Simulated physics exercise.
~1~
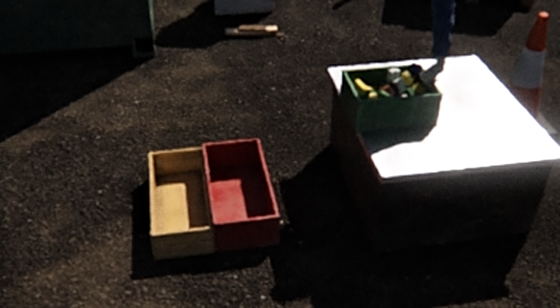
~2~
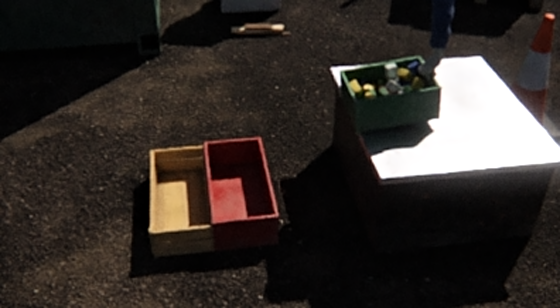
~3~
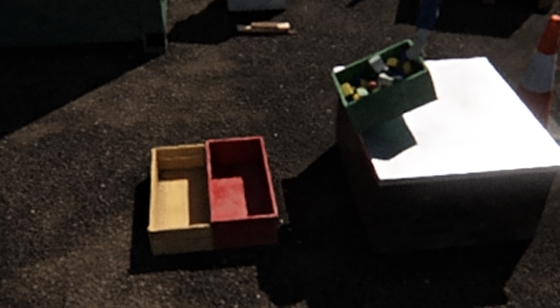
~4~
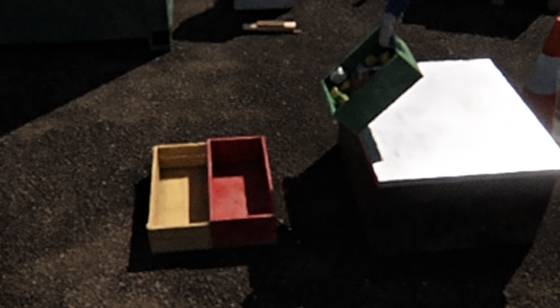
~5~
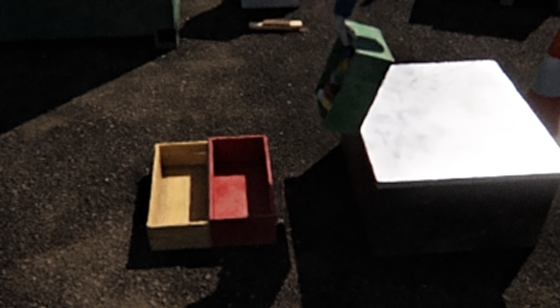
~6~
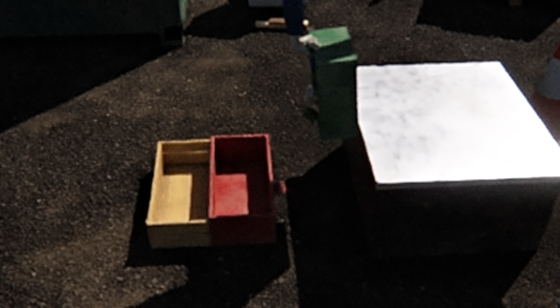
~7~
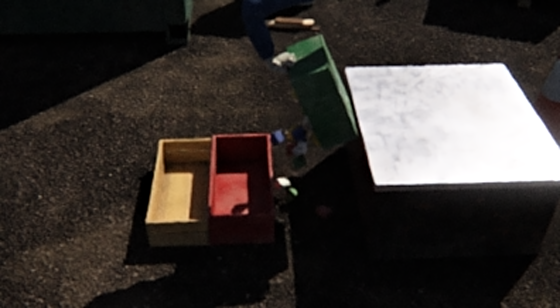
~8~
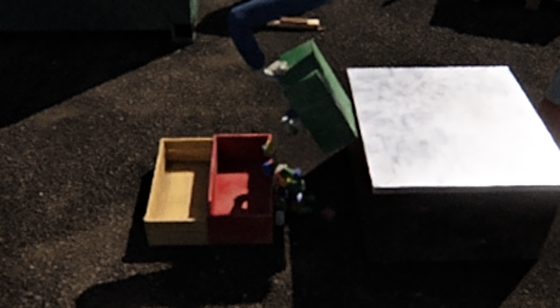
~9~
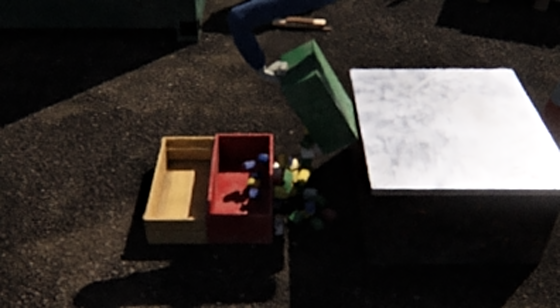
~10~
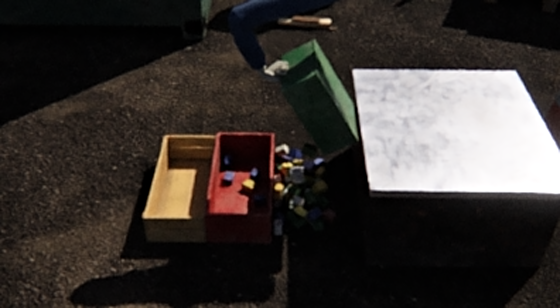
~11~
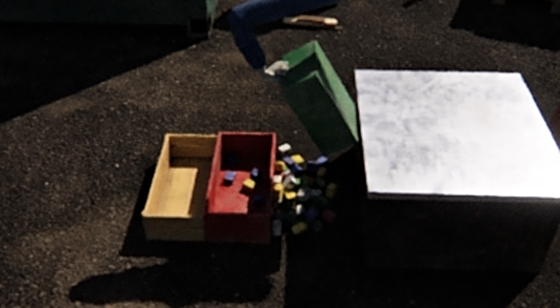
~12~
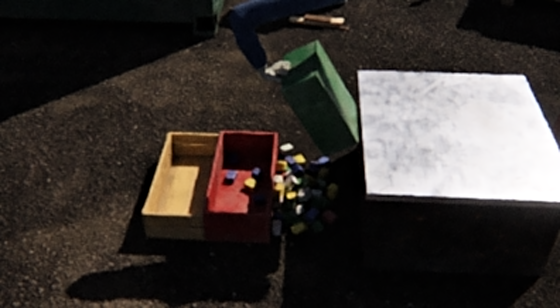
A blue-sleeved arm tips a green crate, spilling most toy bricks beside the red trough.
